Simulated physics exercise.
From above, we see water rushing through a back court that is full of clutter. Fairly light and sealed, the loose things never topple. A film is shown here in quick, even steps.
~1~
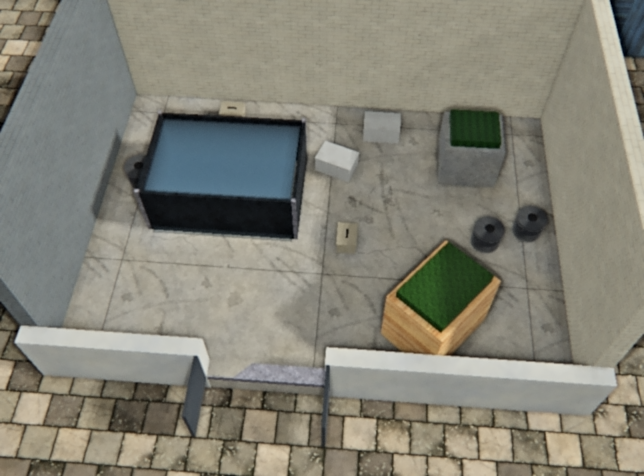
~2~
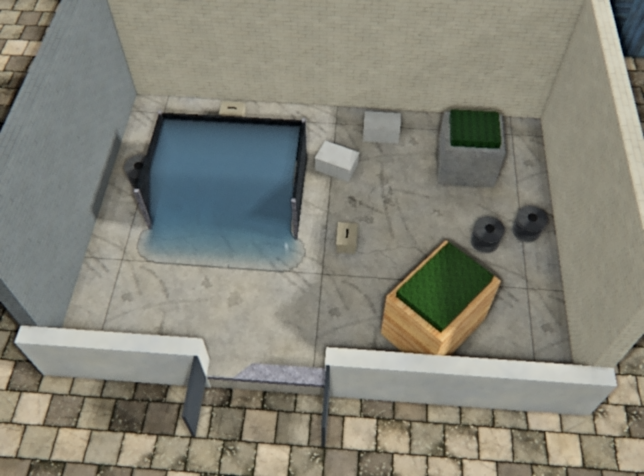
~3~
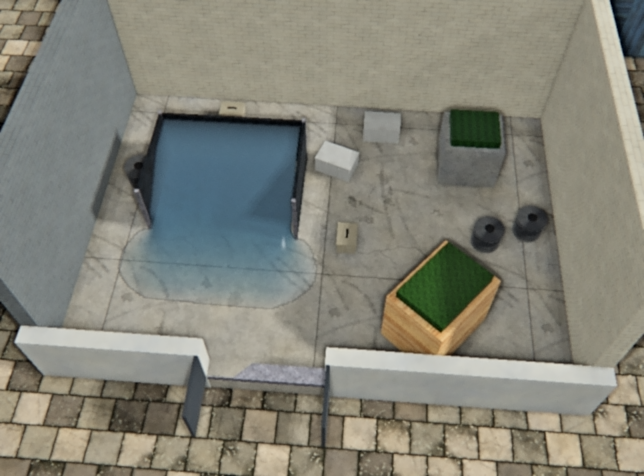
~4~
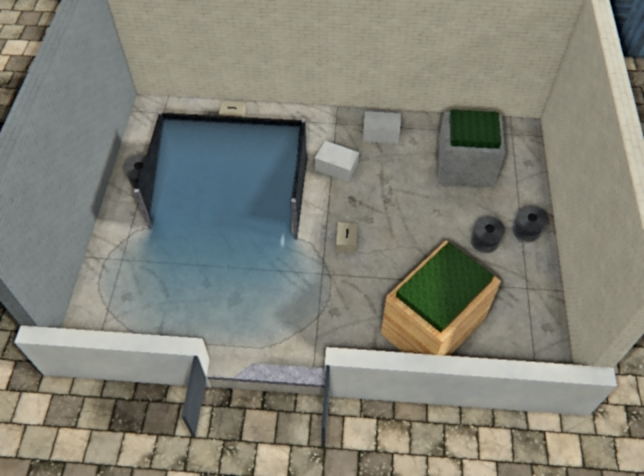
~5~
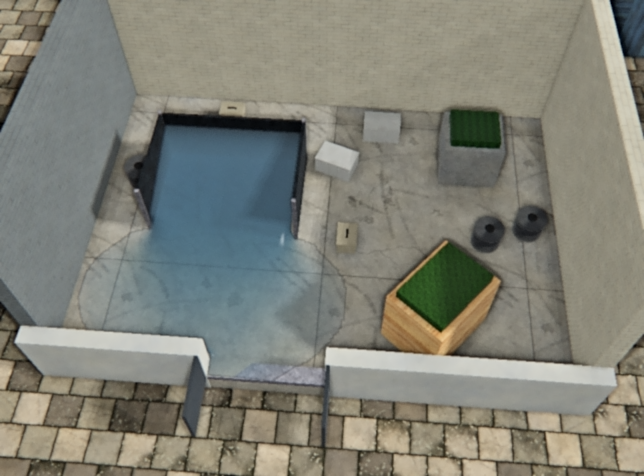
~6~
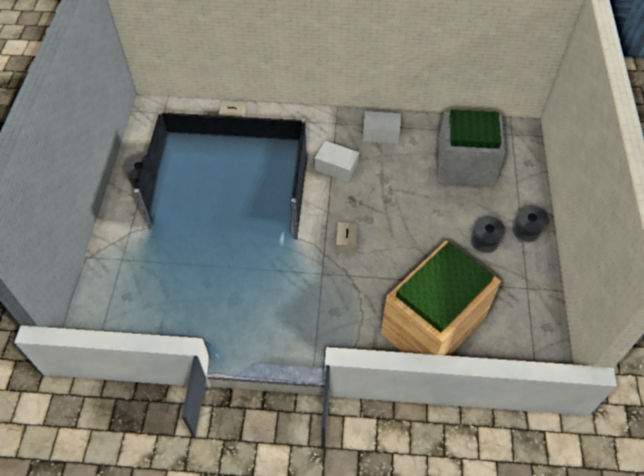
In the video, seen from above, the front side of a dark-framed tank of blue water opens in a walled court, and water spreads across the paved floor toward the front gap while the surrounding blocks and boxes stay still.
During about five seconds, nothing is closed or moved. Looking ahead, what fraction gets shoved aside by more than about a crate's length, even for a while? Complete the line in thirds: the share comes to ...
The share comes to less than a third.
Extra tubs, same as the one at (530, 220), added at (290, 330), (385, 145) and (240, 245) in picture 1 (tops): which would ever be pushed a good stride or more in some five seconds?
One after the other: Swept aside, less than that, yes.
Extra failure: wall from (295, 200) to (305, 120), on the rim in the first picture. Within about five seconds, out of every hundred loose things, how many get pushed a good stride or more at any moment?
I'd guess close to 70 percent.
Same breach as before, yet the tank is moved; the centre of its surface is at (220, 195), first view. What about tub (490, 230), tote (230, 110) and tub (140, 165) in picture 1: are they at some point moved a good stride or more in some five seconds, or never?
Taking them in turn: Kept near its start; got sent well off; got sent well off.
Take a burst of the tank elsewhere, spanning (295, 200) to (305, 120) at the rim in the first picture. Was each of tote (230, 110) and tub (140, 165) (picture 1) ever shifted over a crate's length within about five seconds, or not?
The first one stopped short; the second one stopped short.
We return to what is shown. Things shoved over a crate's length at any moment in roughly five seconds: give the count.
It comes out at 2.
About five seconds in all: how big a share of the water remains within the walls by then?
I make it 60 percent.
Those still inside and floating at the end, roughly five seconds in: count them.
1.
A moment on, 0 of 7 are well off their spots; 0 afloat.
Next, 0 of 7 are well off their spots; 0 afloat.
Later, 1 of 7 are well off their spots; 1 afloat.
In the end, 2 of 7 are well off their spots, and 2 have been at some point; 1 afloat.
